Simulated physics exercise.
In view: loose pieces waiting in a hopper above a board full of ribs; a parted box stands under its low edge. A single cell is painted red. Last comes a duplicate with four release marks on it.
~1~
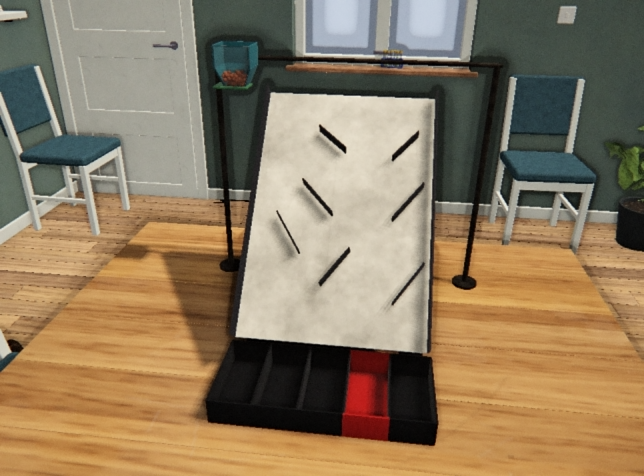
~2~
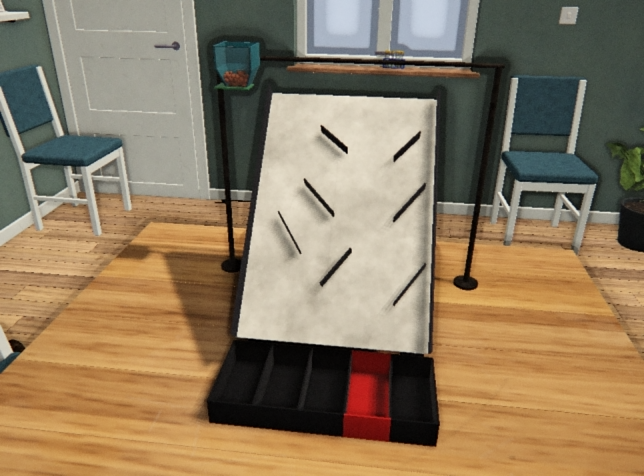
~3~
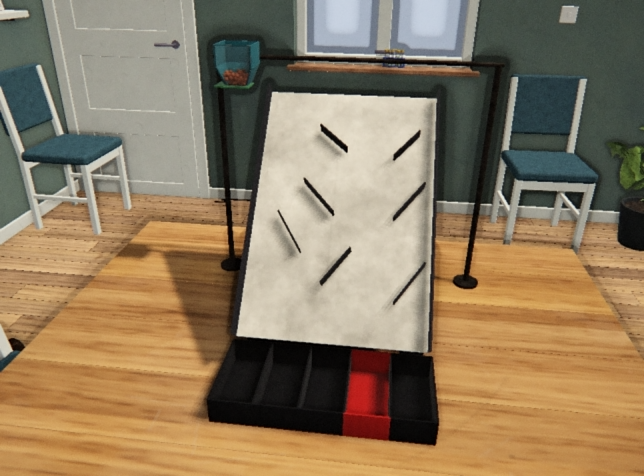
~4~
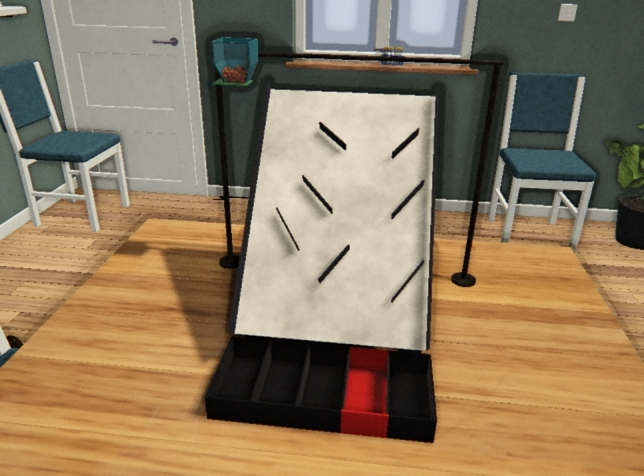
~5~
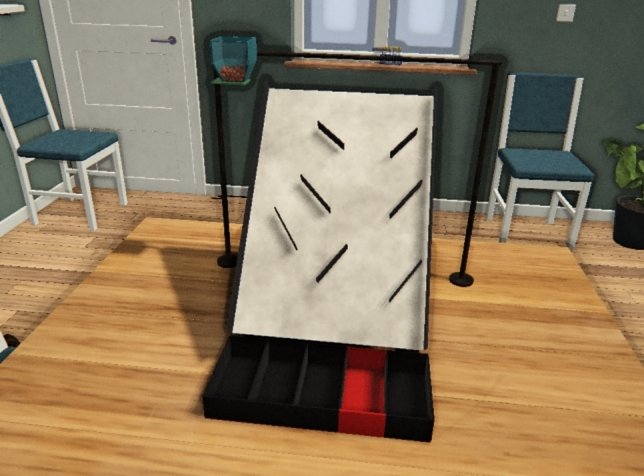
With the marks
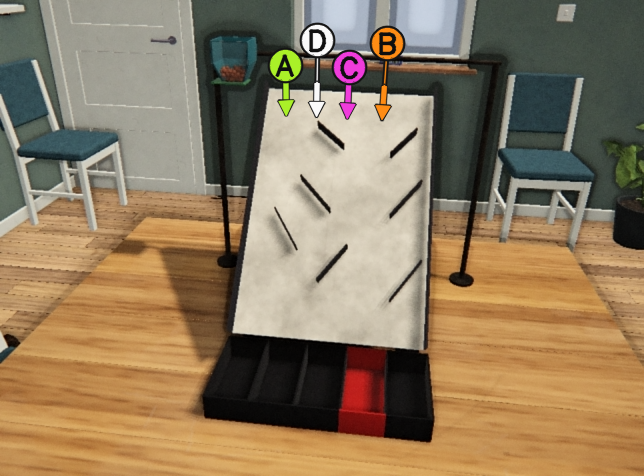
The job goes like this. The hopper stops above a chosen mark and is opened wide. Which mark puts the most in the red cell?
The answer is mark C.
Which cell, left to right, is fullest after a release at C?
The fourth from the left.
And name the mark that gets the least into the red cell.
That would be A.
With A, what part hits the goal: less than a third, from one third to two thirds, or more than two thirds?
Less than a third.
On the marked copy, mark A meets the board at (286, 110); mark B meets the board at (382, 114); mark C meets the board at (347, 113); mark D meets the board at (316, 111).
If A is chosen, a small part in the red cell, nearly all in other cells.
If B is chosen, about half in the red cell, about a third in other cells, a small part outside the box.
If C is chosen, most in the red cell, about a quarter in other cells.
If D is chosen, about a third in the red cell, about two thirds in other cells.
